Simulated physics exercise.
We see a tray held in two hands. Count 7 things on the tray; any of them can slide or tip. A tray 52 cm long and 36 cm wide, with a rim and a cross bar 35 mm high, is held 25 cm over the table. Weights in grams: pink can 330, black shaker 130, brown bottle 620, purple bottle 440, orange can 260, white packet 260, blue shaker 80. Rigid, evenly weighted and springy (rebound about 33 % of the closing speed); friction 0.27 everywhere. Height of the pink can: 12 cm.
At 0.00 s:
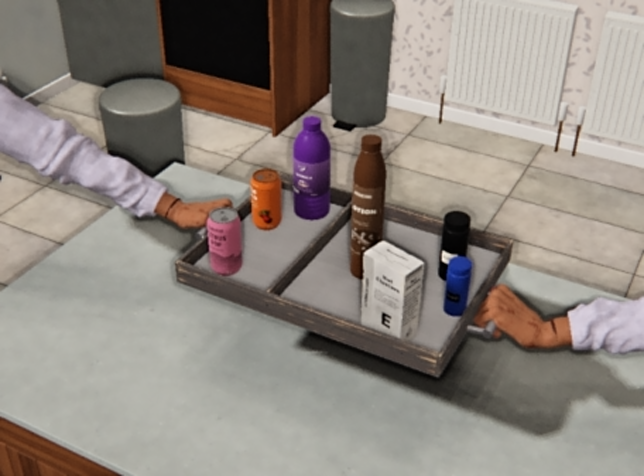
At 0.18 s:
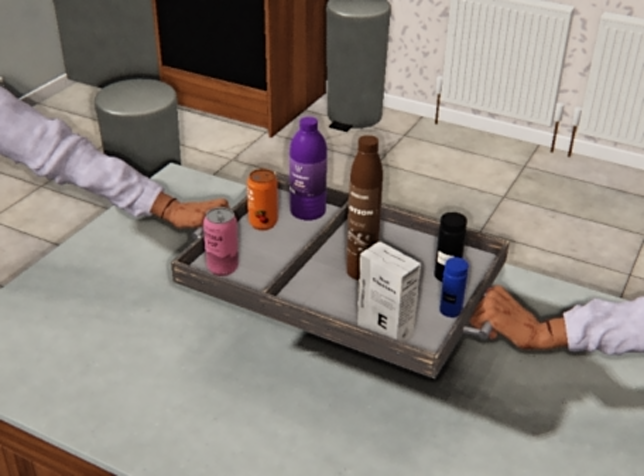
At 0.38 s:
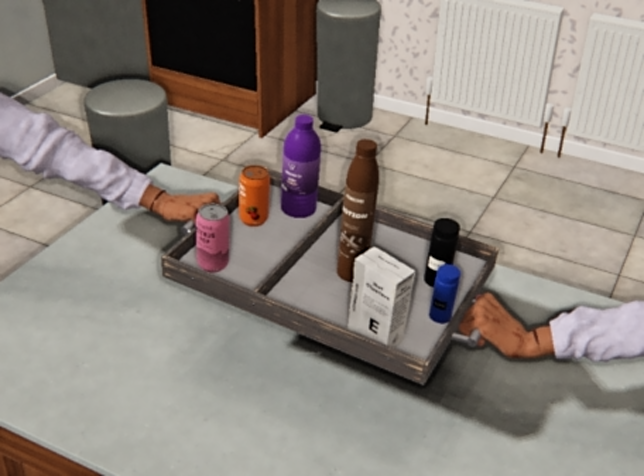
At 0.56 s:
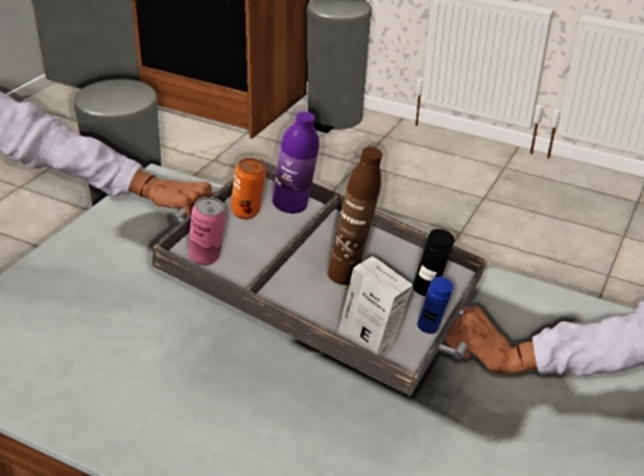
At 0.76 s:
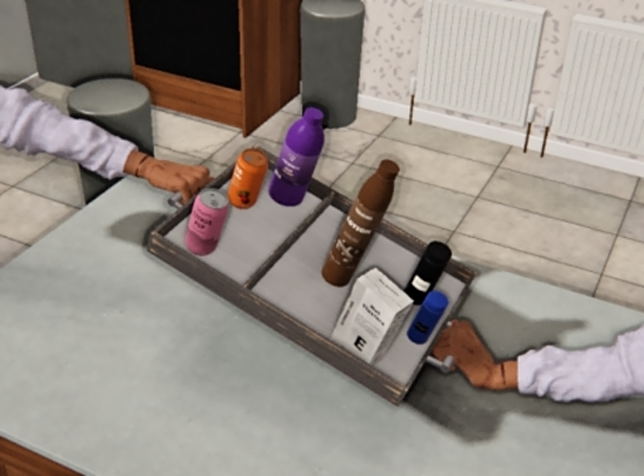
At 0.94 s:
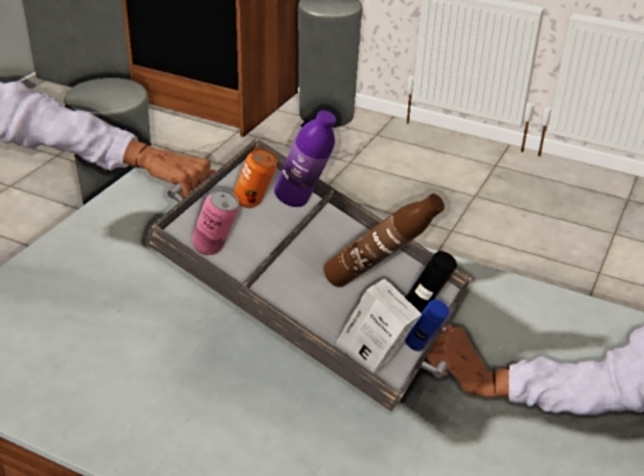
Two hands in pale lilac sleeves grip the ends of a grey wooden tray above a pale table, seen from above in a tiled room with a bin and white radiators behind. Pink and orange cans and a purple bottle stand on the left, with a brown bottle, white packet, and black and blue containers on the right. The tray tilts right edge down, the brown bottle leans sharply rightward, and the pink can and packet shift slightly.
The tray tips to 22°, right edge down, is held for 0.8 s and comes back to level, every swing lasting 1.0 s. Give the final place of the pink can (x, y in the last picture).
Resting place of the pink can: (236, 257).
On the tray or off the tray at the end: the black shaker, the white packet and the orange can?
The black shaker ends off the tray; the white packet is still on the tray; the orange can ends on the tray.
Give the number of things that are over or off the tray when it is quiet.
In all, 4.
After 1.24 s, tray tilted 22°, right edge down; brown bottle and blue shaker now off the tray; pink can 6° off its base near (252, 246); black shaker 35° off its base.
After 1.64 s, tray tilted 22°, right edge down; black shaker now off the tray; pink can moved 9 cm near (250, 246); purple bottle on its side.
After 2.34 s, tray tilted 13°, right edge down; pink can moved 9 cm near (244, 250); purple bottle on its side; orange can moved 10 cm.
In the end (3.4 s), off the tray, black shaker, brown bottle and blue shaker; toppled on the tray, purple bottle; not toppled but over 5 cm from the start, pink can, orange can and white packet. At the end, from the last picture's camera, pink can near (236, 257).
